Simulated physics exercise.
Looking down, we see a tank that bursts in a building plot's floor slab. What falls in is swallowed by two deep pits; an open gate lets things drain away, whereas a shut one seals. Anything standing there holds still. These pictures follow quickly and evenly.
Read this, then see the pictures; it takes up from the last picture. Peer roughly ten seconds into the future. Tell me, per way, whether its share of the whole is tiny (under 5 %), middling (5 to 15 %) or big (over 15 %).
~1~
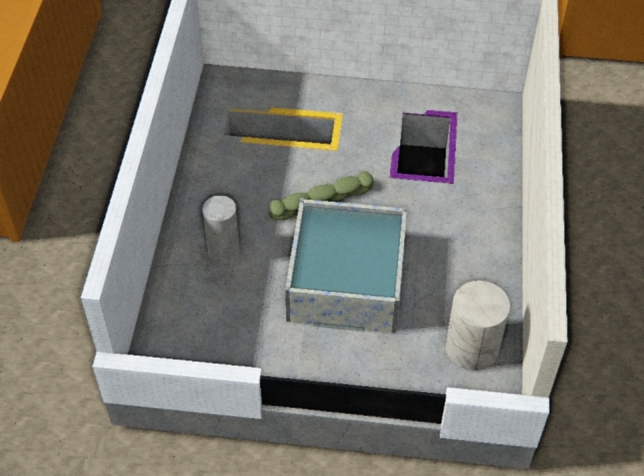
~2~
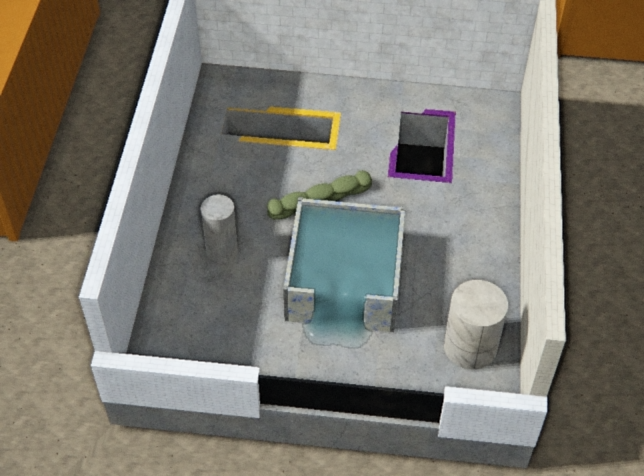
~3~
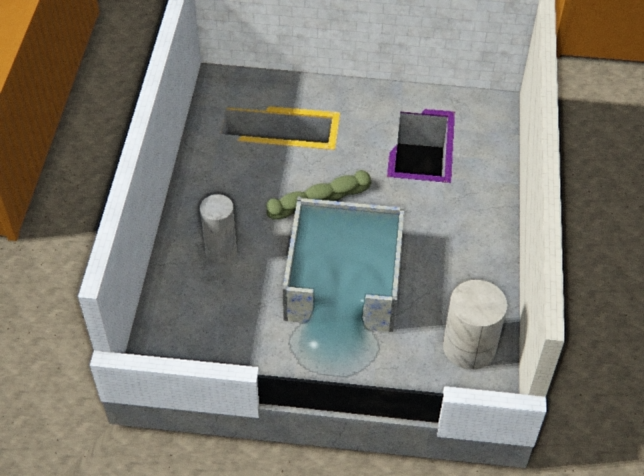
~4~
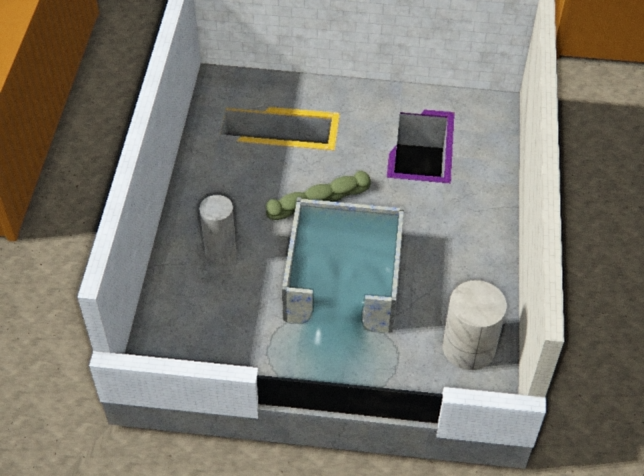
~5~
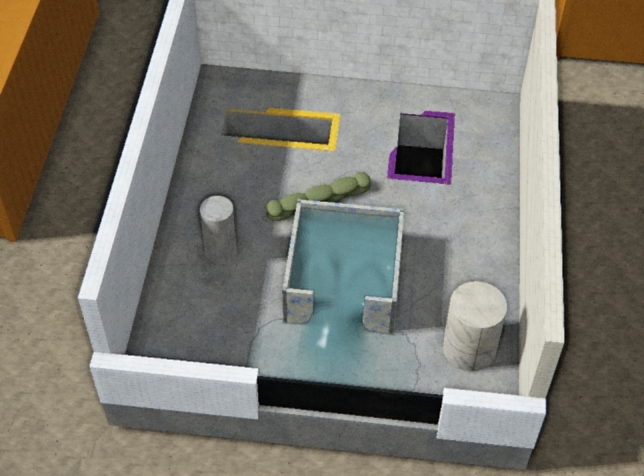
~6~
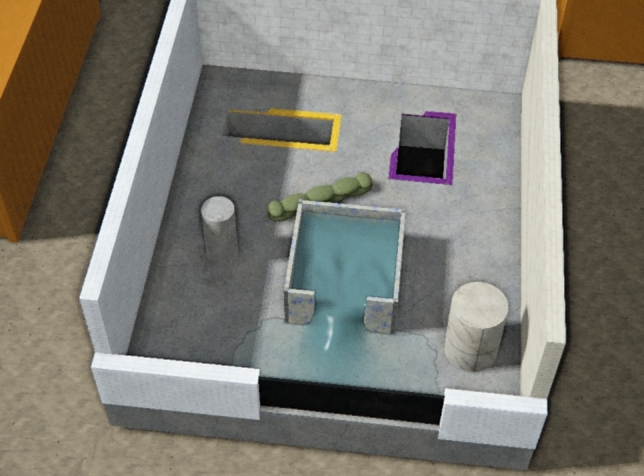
In the end the gate will receive a cut falling short of five per cent; the yellow pit will receive a cut lying in the five-to-fifteen per cent band; the purple pit will receive a cut lying in the five-to-fifteen per cent band.
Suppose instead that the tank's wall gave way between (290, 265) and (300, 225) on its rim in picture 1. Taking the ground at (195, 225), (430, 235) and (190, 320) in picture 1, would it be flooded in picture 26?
Note, points one to three: Reached and soaked / unreached / reached and soaked.
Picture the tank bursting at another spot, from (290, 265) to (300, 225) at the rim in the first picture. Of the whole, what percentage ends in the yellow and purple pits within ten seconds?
Result - yellow: 25 %; purple: 4 %.
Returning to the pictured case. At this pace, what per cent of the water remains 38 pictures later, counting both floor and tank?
Roughly 92 percent.
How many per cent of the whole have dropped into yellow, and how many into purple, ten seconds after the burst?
Approximate shares: 10 per cent and 10 per cent.
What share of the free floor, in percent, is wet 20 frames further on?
That should be about 50 %.
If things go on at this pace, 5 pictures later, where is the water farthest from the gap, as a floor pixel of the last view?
My guess is roughly (121, 380).
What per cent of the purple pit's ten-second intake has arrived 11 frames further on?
Estimate: Roughly 0 %.
A moment on, water covers 15 % of the floor; the gate 0 %, the yellow pit 0 %, the purple pit 0 %.
Next, water covers 25 % of the floor; the gate 0 %, the yellow pit 0 %, the purple pit 0 %.
Then, water covers 50 % of the floor; the gate 0 %, the yellow pit 0 %, the purple pit 0 %.
Later, water covers 80 % of the floor; the gate 0 %, the yellow pit 4 %, the purple pit 3 %.
In the end, water covers 90 % of the floor; the gate 0 %, the yellow pit 11 %, the purple pit 10 %.
